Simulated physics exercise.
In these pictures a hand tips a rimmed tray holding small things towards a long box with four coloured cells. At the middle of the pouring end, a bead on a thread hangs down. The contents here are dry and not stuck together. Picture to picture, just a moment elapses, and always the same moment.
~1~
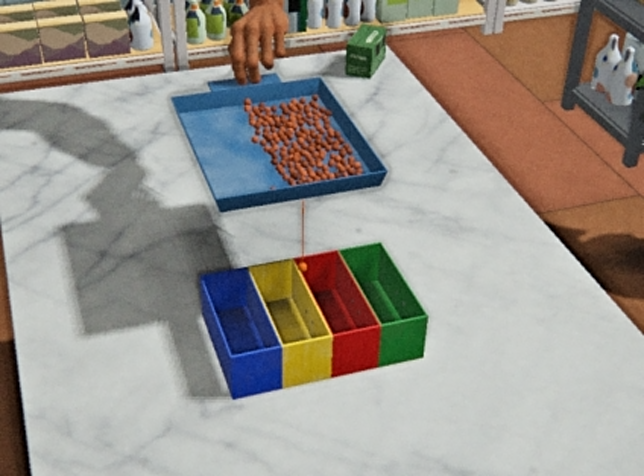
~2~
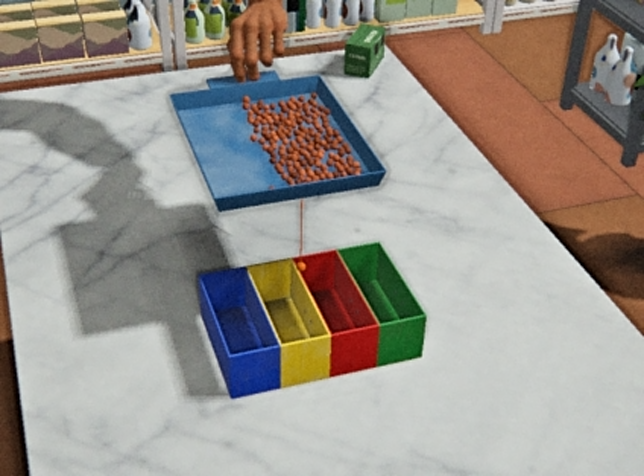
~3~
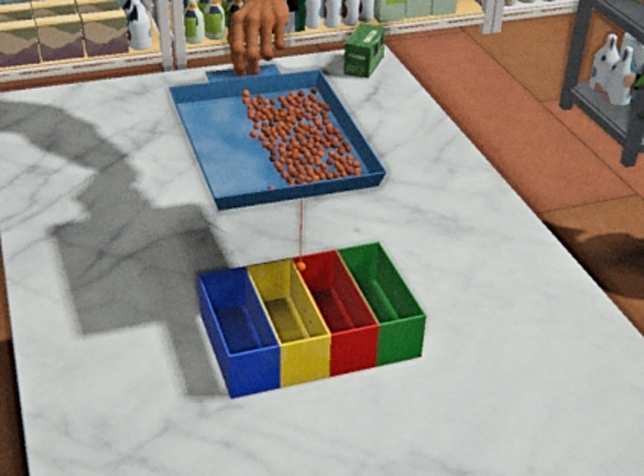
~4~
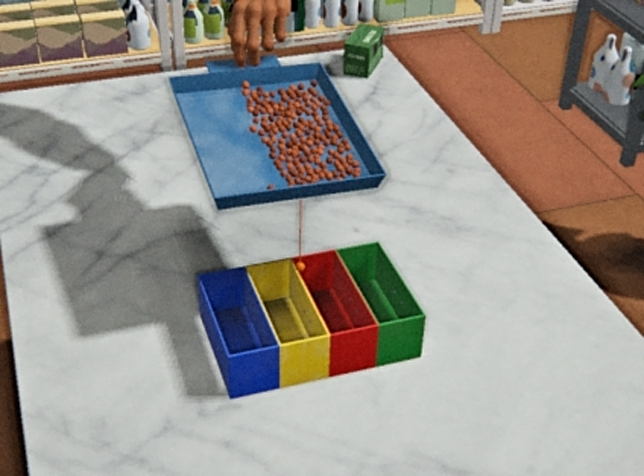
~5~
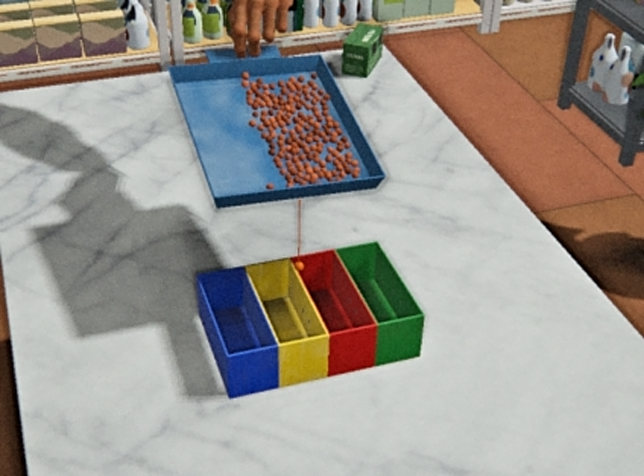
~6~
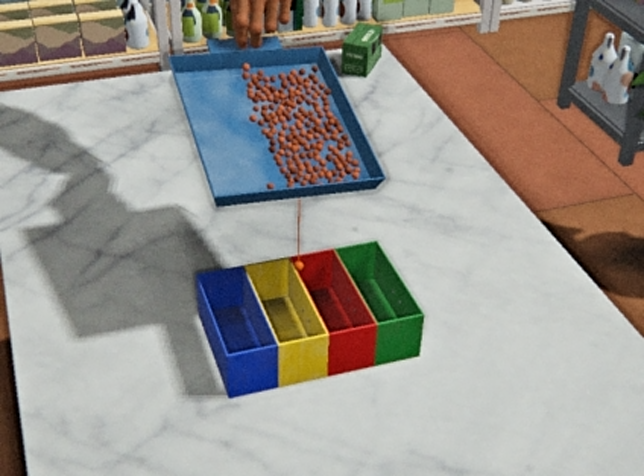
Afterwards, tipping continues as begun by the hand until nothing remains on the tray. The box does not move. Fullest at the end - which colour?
Green cell.
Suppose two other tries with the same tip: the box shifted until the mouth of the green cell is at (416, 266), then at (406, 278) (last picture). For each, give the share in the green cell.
First position: Some 10 %; second position: Some 30 %.
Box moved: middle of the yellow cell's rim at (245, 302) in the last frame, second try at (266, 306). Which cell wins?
The first placing favours that green cell, while the second favours the cell in green.
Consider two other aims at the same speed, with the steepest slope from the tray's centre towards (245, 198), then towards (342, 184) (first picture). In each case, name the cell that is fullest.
That blue cell, then that green cell.
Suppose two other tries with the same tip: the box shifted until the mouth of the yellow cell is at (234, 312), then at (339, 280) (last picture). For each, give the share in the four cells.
First some 30, then 100 per cent.
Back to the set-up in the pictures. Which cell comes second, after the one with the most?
It's red that ends up second.
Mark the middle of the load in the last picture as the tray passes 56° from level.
Check around (334, 149) in the last picture.
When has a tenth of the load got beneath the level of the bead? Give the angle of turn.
I'd say it is tilted about 95°.
Shortly afterwards, tray tipped steeply; all but a few on the tray; only a few in the red cell.
Next, tray tipped right over; all but a few on the tray; only a few in the red cell; only a few in the green cell; a little falling or outside the box.
Some moments later, tray tipped past a quarter turn; near two thirds in the green cell; near a quarter in the red cell; only a few in the yellow cell; only a few in the blue cell; only a few falling or outside the box.
In the end, tray tipped past a quarter turn; near two thirds in the green cell; near a quarter in the red cell; only a few in the yellow cell; only a few in the blue cell; only a few outside the box.
